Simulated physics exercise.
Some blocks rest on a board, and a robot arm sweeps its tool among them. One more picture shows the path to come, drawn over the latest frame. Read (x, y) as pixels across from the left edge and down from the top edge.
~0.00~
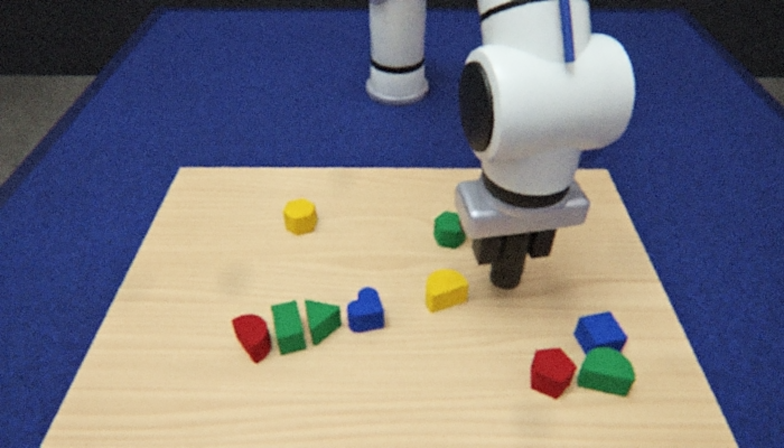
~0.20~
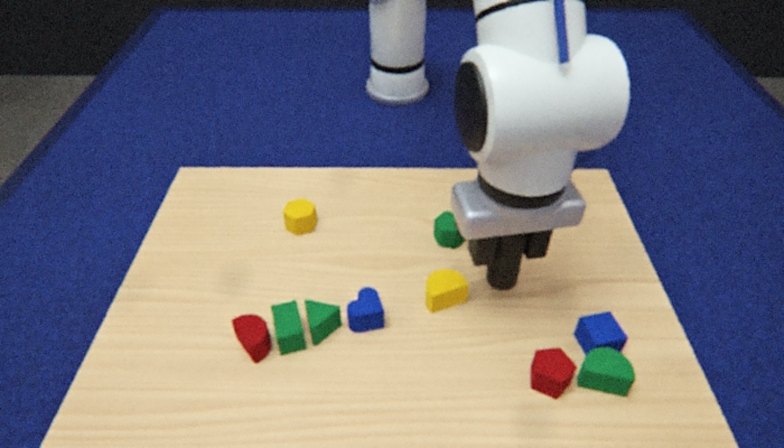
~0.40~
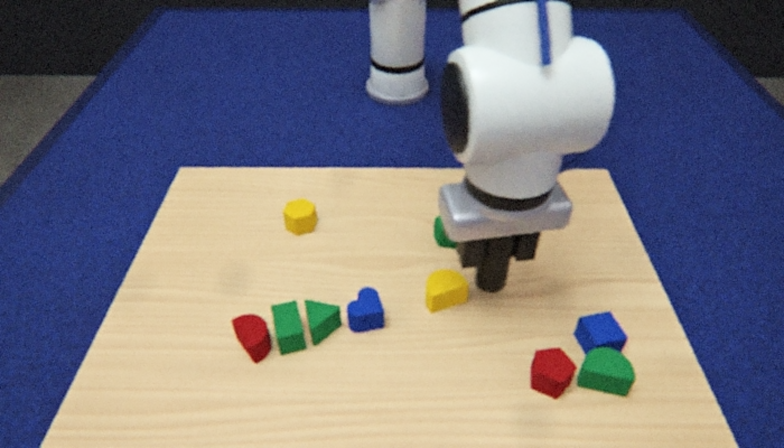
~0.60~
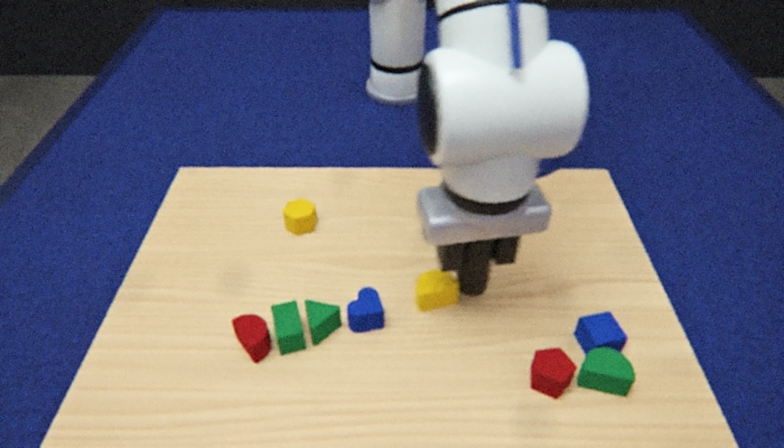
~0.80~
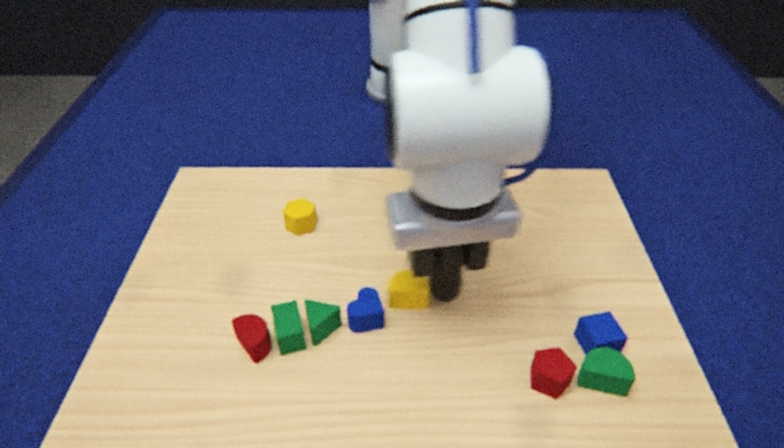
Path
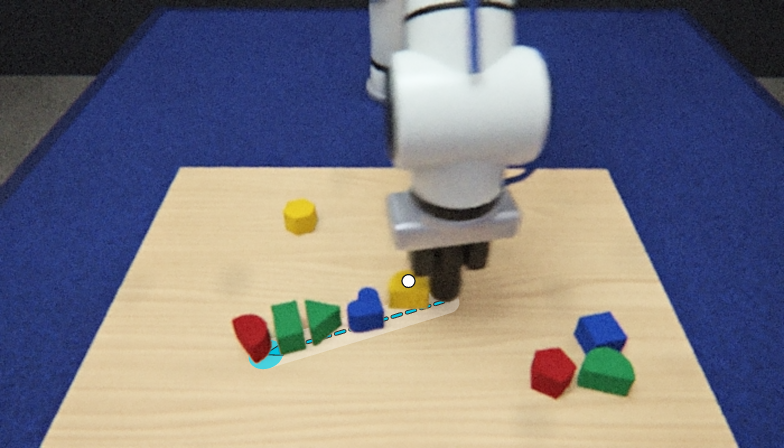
A white robot arm lowers its dark tool near the board and sweeps left, meeting the yellow half-round block and pushing it left toward the blue heart-shaped block, while the red, green and blue blocks stay still.
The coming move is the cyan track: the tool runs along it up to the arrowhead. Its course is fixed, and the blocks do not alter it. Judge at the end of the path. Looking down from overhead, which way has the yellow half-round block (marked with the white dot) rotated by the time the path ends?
The turn is clockwise.
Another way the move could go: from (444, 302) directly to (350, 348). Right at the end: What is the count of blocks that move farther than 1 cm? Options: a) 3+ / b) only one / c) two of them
The one that fits is a, 3+.
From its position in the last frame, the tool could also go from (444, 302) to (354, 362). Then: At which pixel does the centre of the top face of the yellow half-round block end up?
Answer: (387, 285).
The line goes from (444, 302) directly to (266, 354); the dot is on the yellow half-round block.
On the path given first. One third of the way, tool at (387, 308); blue heart-shaped block at (351, 304), turned 25° anticlockwise; yellow half-round block at (369, 277), turned 70° clockwise.
Two thirds of the way, tool at (327, 325); red half-round block at (248, 328); green oblong at (278, 317), turned 25° anticlockwise; green triangular piece at (279, 284), turned 25° anticlockwise; blue heart-shaped block at (303, 302), turned 65° clockwise; yellow half-round block at (366, 277), turned 80° clockwise.
At the end, tool at (263, 344); red half-round block at (202, 325), turned 35° anticlockwise; green oblong at (246, 316), turned 55° clockwise; green triangular piece at (276, 281), turned 10° anticlockwise; blue heart-shaped block at (294, 301), turned 85° clockwise; yellow half-round block at (366, 277), turned 80° clockwise.
